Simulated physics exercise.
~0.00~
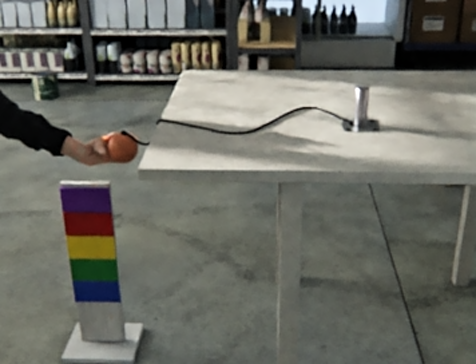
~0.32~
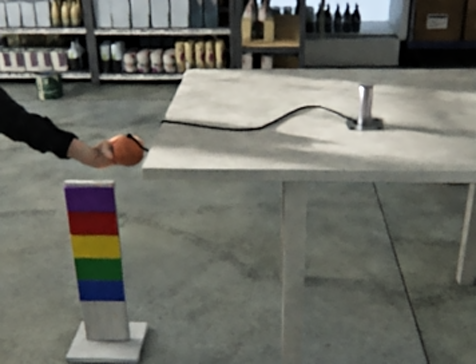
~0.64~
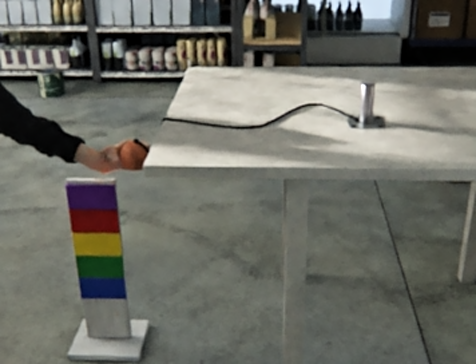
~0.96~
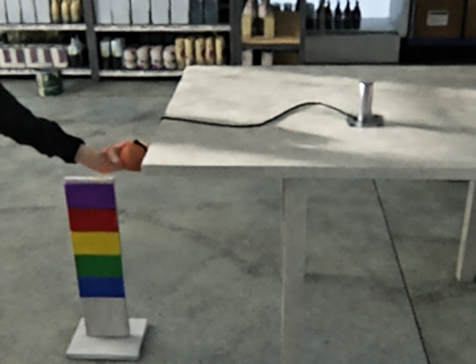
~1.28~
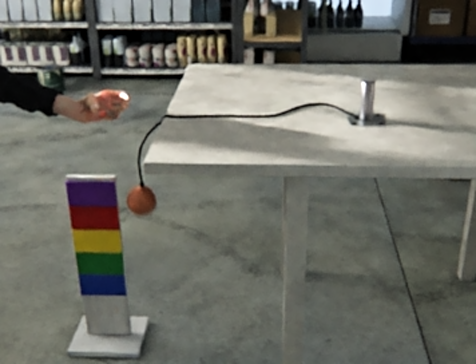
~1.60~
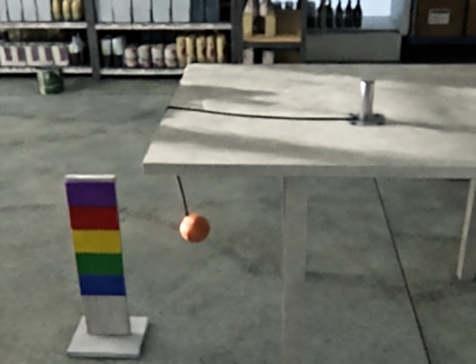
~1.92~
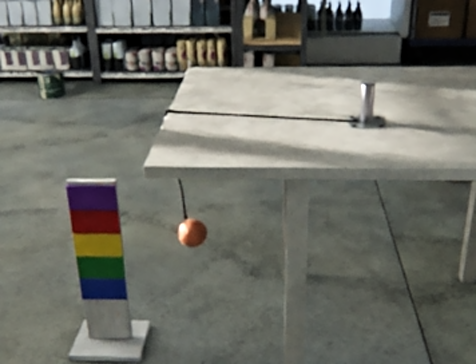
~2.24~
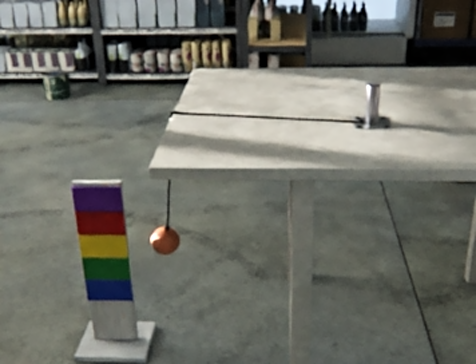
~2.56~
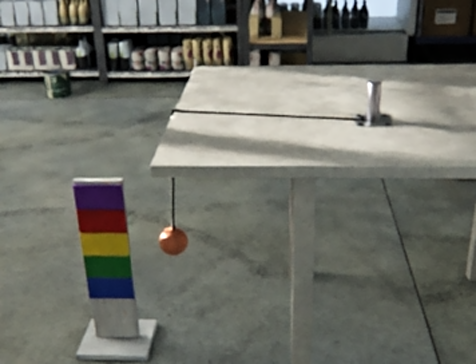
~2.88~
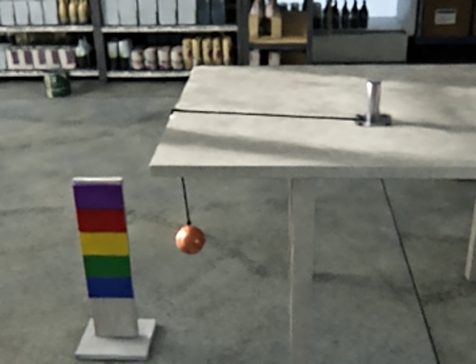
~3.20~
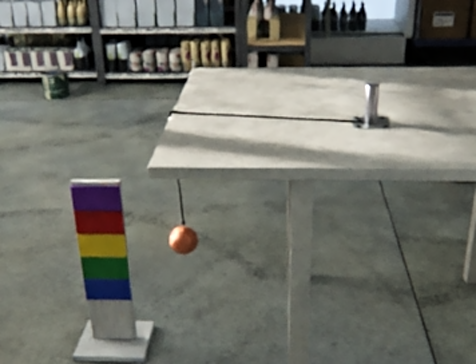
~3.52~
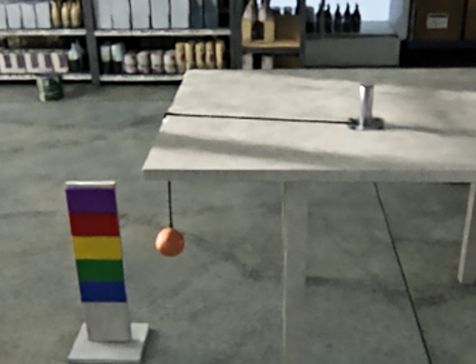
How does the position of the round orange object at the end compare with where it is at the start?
At the start it is held in a hand beside the tabletop, above the striped board. At the end it hangs lower and further right, below the table edge and level with the yellow band.
